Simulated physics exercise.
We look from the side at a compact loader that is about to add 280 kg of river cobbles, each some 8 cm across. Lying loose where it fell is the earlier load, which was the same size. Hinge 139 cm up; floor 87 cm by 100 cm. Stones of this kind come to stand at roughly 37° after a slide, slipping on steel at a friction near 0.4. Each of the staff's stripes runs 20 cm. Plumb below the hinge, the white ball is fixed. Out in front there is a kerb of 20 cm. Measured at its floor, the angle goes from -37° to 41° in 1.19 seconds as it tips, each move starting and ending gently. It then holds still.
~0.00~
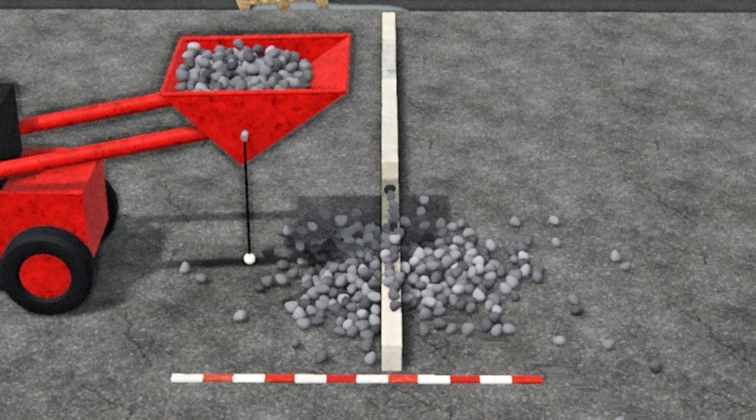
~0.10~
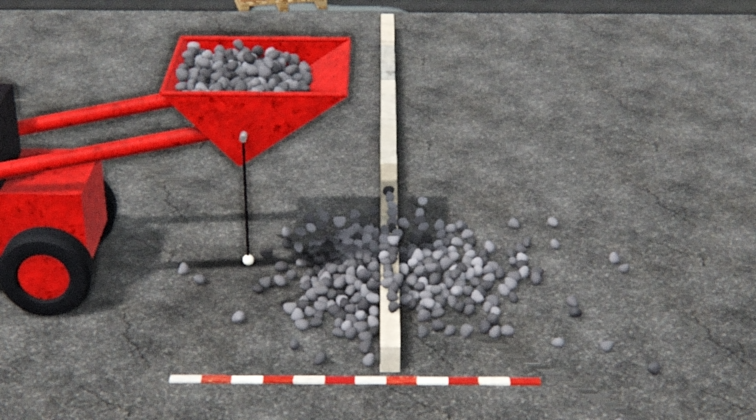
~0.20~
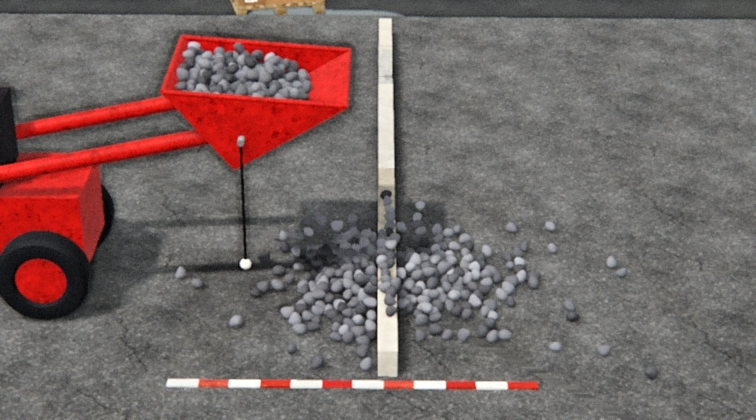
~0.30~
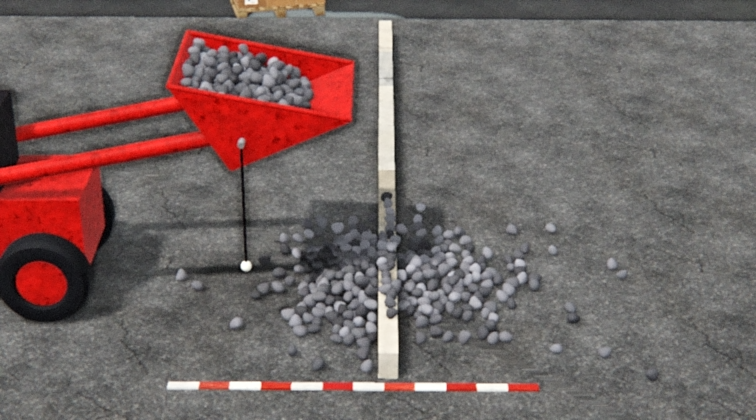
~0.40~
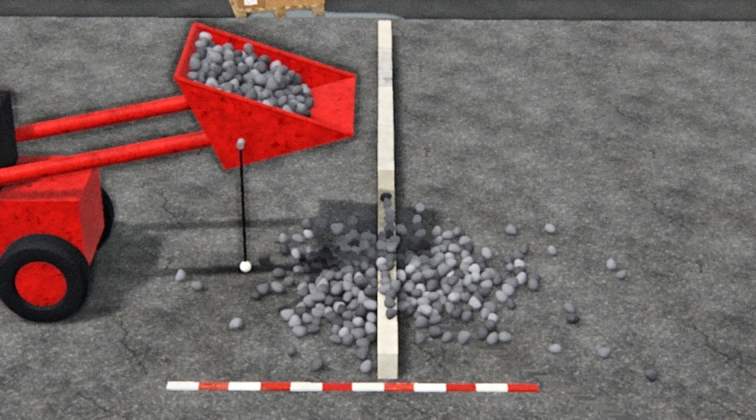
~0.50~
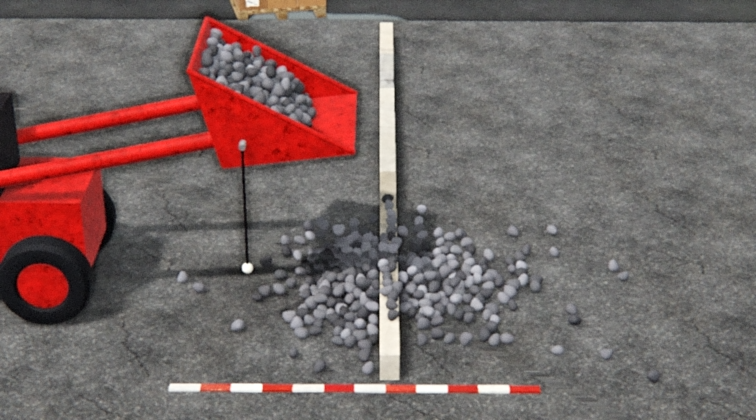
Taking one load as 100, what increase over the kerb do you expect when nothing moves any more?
38 out of 100.
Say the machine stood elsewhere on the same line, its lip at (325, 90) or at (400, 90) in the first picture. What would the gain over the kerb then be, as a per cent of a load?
Some 15 percent, and then 100 percent.
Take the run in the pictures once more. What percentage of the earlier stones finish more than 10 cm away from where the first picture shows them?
I'd say roughly 10 per cent of them.
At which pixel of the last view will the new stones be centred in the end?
Centre: Approx. (370, 276).
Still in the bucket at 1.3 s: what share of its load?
About 50 percent.
After 0.9 s the floor is at 29°; in per cent of one load, 100 in the bucket, 59 on this side of the kerb, 41 over the kerb; the foremost stones are at (600, 316).
After 1.3 s the floor is at 41°; in per cent of one load, 49 in the bucket, 111 on this side of the kerb, 41 over the kerb; the foremost stones are at (600, 316).
After 1.6 s the floor is at 41°; in per cent of one load, 5 in the bucket, 134 on this side of the kerb, 62 over the kerb; the foremost stones are at (600, 316).
After 4.2 s the floor is at 41°; in per cent of one load, 0 in the bucket, 121 on this side of the kerb, 79 over the kerb; the foremost stones are at (636, 338). Net gain over the kerb, 38.
